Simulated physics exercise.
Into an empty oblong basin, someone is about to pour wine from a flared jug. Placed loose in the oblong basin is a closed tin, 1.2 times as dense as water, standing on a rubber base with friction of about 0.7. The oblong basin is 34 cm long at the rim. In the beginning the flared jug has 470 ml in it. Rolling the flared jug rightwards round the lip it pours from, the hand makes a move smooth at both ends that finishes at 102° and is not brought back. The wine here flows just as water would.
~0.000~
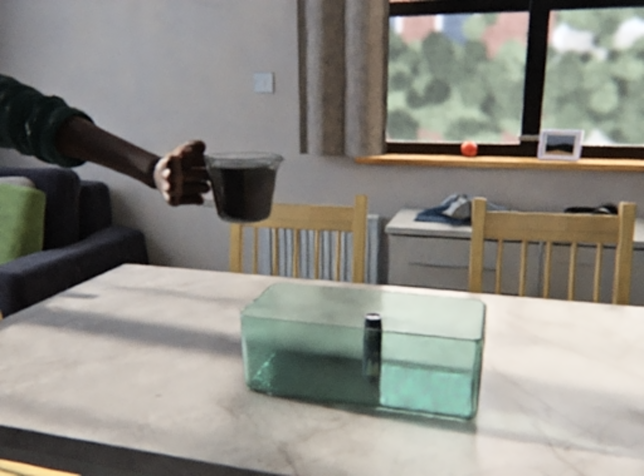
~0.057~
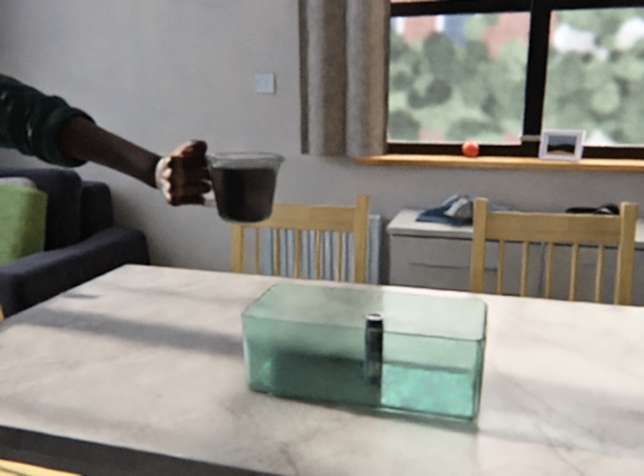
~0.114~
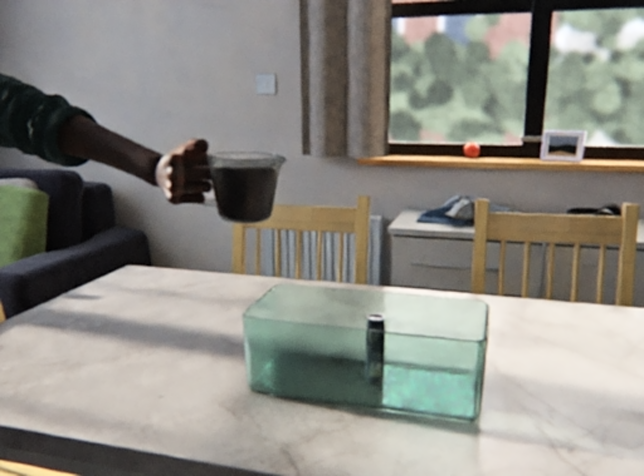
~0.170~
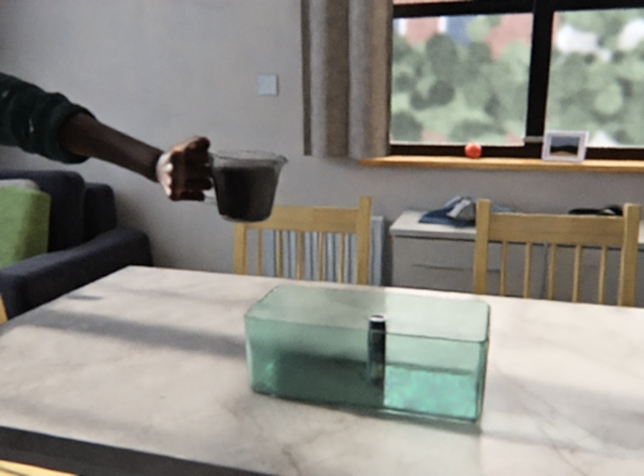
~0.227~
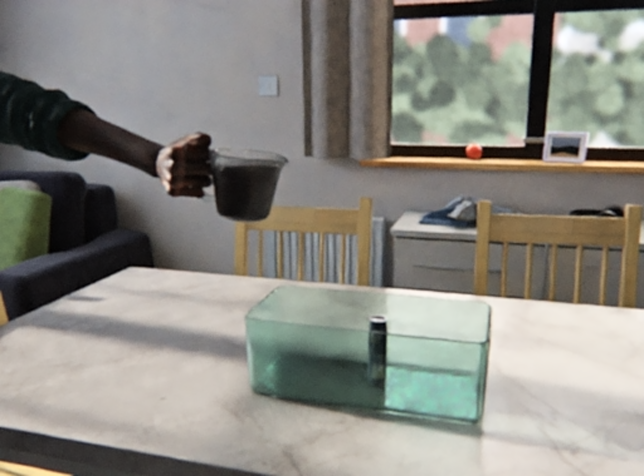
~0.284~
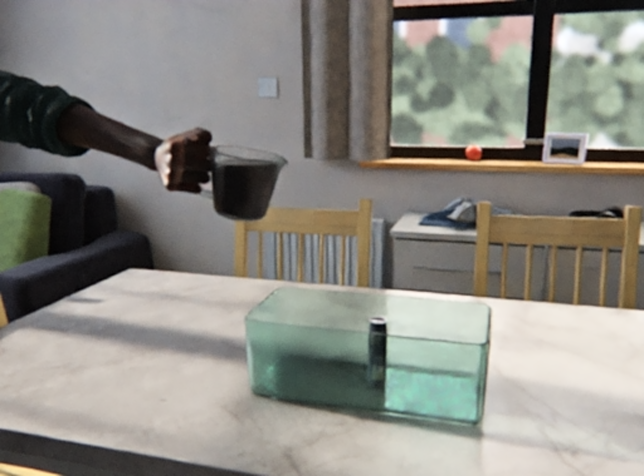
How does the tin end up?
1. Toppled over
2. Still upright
1, toppled over.
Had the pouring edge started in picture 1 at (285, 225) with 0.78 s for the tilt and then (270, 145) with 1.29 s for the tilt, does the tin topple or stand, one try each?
In the first try it comes down; in the second it remains standing.
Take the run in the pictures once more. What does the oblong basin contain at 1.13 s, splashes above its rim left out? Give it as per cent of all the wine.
The fraction sits near 48 in a hundred.
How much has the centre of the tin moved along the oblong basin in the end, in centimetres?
Net tin displacement: Roughly 9.0 cm.
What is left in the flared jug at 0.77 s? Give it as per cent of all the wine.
74 %.
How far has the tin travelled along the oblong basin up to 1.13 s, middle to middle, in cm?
Roughly 1 cm.
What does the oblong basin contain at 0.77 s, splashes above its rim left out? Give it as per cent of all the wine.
I'd put it near 4 percent.
After 0.77 s the tilt is 58° and 74 per cent is still to pour; the tin stands where it began.
After 1.13 s the tilt is 92° and 17 per cent is still to pour; the tin stands 1 cm from where it began.
After 1.51 s the tilt is 102° and 0 per cent is still to pour; the tin lies on its side.
After 1.92 s the tilt is 102° and 0 per cent is still to pour; the tin lies on its side.
In the end the tin lies on its side.
